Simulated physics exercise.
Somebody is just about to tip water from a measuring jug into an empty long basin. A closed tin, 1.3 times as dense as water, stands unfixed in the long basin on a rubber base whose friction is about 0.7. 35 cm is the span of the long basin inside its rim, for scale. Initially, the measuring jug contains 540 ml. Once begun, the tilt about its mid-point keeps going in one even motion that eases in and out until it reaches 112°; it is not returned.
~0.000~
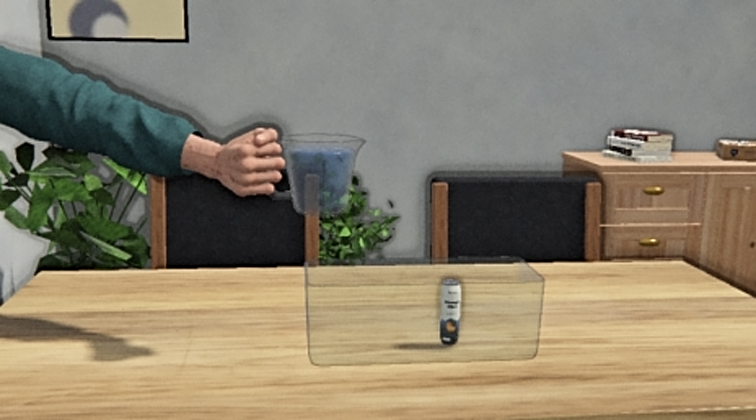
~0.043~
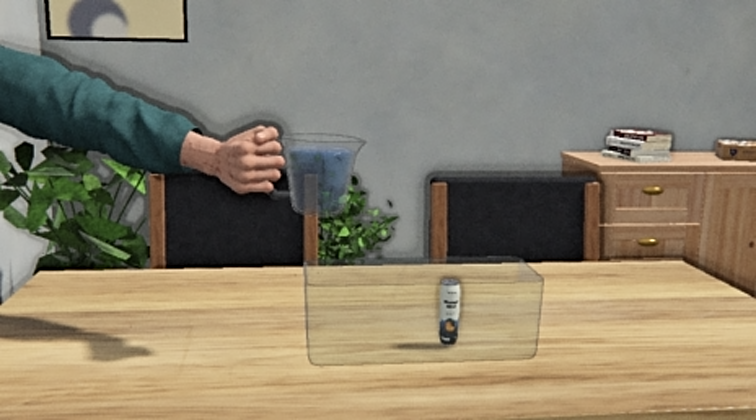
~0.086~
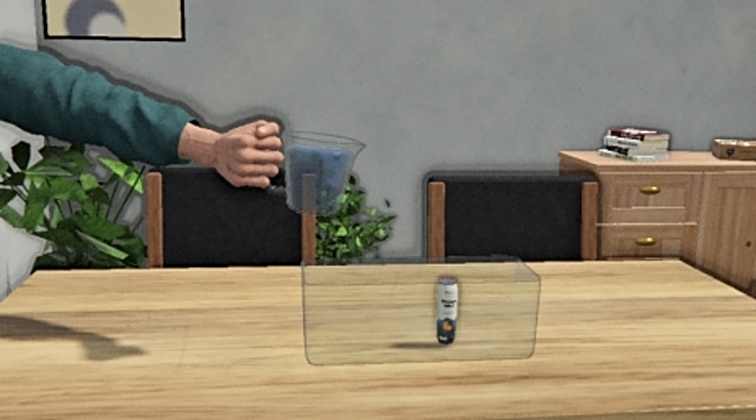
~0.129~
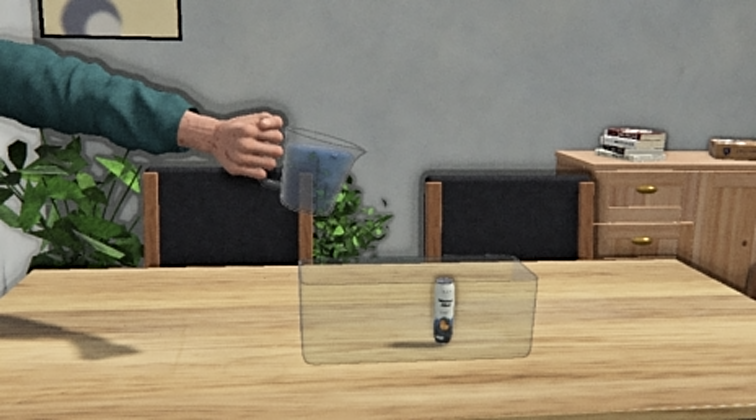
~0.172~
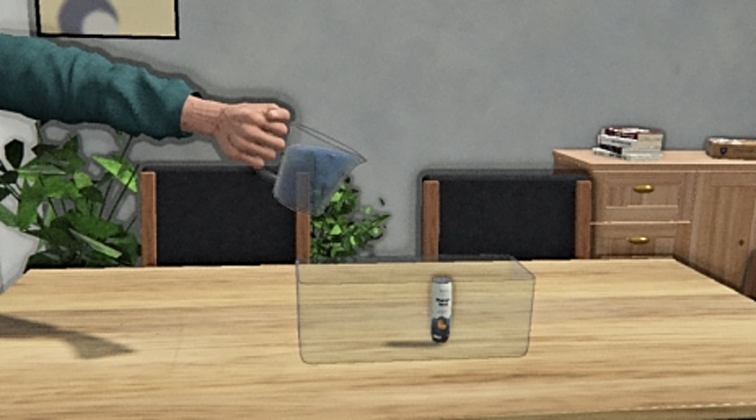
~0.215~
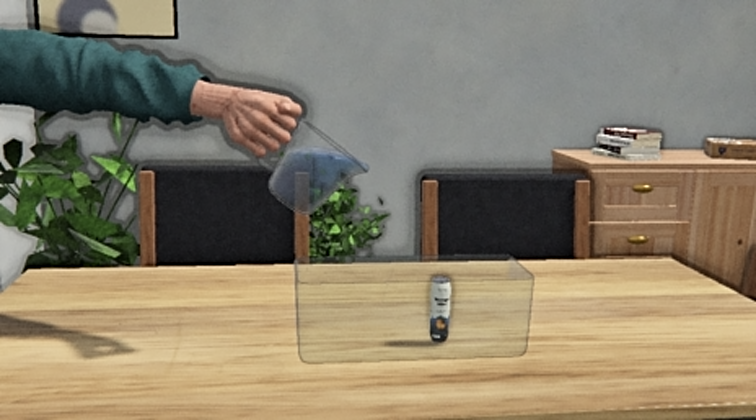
A hand in a green sleeve holds a clear measuring jug of blue water, upright at first, above the left end of an empty see-through basin on a wooden table. The arm tilts the jug rightward, slightly and then more steeply, while a small closed tin stays upright.
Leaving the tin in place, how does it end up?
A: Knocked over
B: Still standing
Option B: Still standing.
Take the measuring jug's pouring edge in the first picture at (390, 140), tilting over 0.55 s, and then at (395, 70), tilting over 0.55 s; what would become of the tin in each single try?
First it tips over; then it tips over.
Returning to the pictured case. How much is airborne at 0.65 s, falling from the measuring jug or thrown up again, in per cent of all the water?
Around 9 percent of the liquid.
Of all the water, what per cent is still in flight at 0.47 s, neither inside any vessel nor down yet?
Near 32 in a hundred.
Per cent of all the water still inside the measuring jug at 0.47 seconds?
Roughly 36 per cent.
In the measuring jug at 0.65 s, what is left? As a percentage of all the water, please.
Roughly 3 per cent.
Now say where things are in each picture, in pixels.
In the first picture, it leans 0°; its right rim is at (367, 140); the water meets the walls at (286, 148) and (356, 149); the long basin's rim runs from (306, 274) to (532, 270); the tin's top is at (451, 285).
In the second picture, it leans 2°; its right rim is at (367, 141); the water meets the walls at (286, 148) and (356, 149).
In the third picture, it leans 7°; its right rim is at (367, 144); the water meets the walls at (286, 146) and (355, 151).
In the fourth picture, it leans 15°; its right rim is at (368, 151); the water meets the walls at (287, 145) and (355, 152).
In the fifth picture, it leans 25°; its right rim is at (368, 160); the water meets the walls at (288, 148) and (357, 154).
In the sixth picture, it leans 37°; its right rim is at (368, 171); the water meets the walls at (282, 159) and (359, 161); 1 per cent is over the edge.
By 0.47 s the tilt is 106° and 36 per cent is still to pour; the tin stands where it began.
By 0.65 s the tilt is 112° and 3 per cent is still to pour; the tin stands where it began.
By 0.84 s the tilt is 112° and 0 per cent is still to pour; the tin stands where it began.
By 1.05 s the tilt is 112° and 0 per cent is still to pour; the tin stands where it began.
At rest the tin stands where it began.
